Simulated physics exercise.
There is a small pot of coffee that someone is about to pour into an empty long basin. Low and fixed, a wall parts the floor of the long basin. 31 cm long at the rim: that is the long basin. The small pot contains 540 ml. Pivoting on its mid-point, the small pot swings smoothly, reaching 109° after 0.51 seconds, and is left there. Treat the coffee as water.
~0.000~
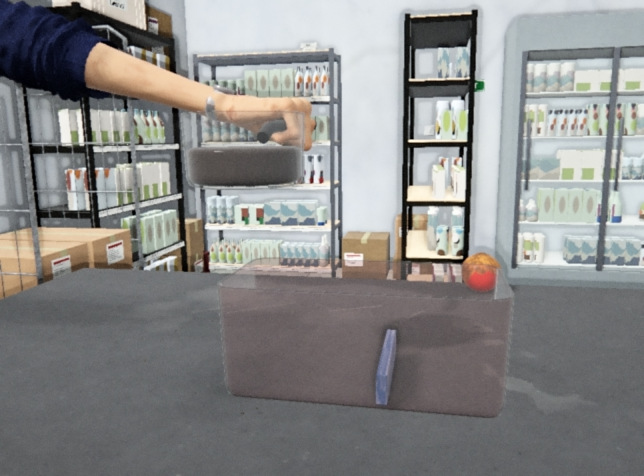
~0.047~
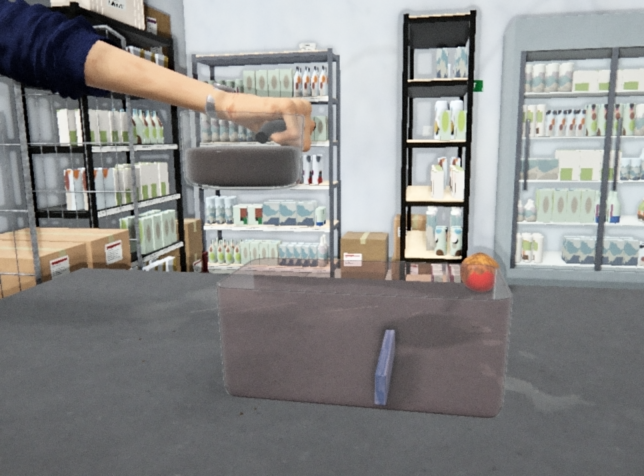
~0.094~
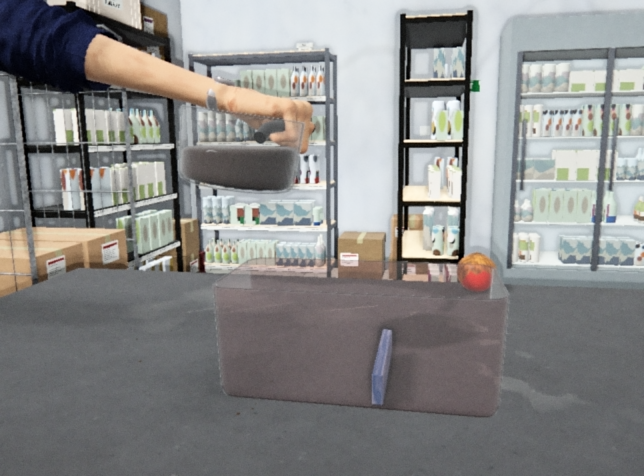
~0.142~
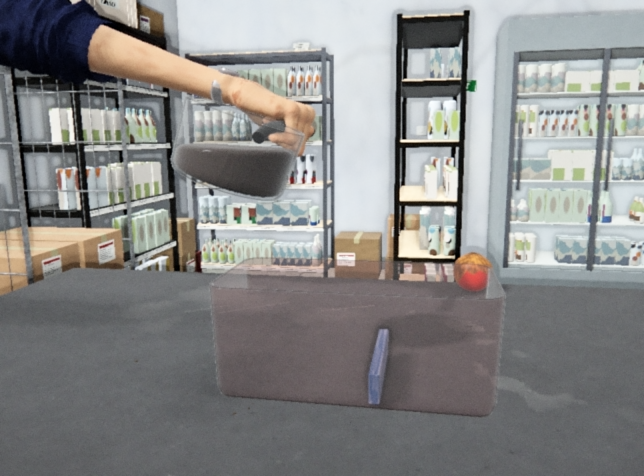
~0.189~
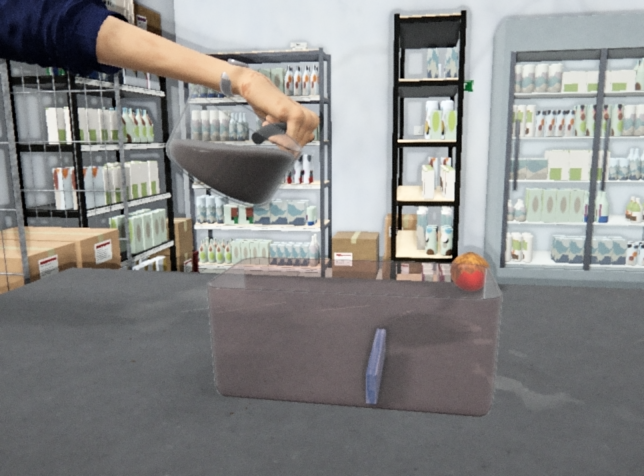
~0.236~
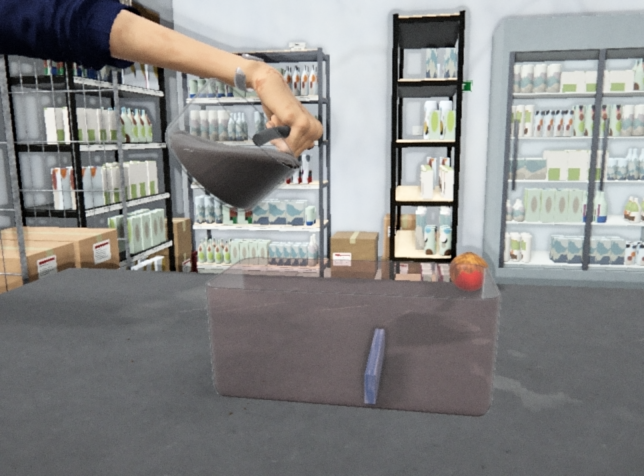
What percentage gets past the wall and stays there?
About 15 per cent.
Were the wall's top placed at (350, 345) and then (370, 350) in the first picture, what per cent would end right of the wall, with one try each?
The first gives near 25 per cent and the second near 10 per cent.
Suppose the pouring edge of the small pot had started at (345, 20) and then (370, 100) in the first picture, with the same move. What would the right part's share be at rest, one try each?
Around 55 per cent first, around 70 per cent next.
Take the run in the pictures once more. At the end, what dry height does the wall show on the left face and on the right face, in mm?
It's around 18 mm on the left side and around 30 mm on the right side.
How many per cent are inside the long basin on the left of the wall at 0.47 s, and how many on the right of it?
Left roughly 32, right roughly 0.
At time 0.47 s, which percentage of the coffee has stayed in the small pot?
Portion remaining: Approx. 24 per cent.
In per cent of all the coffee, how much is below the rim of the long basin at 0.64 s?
I reckon close to 82 per cent.
After 0.47 s the tilt is 107° and 24 per cent is still to pour, 31 is left of the wall and 0 right of it.
After 0.64 s the tilt is 109° and 6 per cent is still to pour, 77 is left of the wall and 4 right of it.
After 0.82 s the tilt is 109° and 0 per cent is still to pour, 81 is left of the wall and 13 right of it.
After 1.01 s the tilt is 109° and 0 per cent is still to pour, 81 is left of the wall and 15 right of it.
In the end 81 per cent lies left of the wall, 15 right of it and 4 outside.
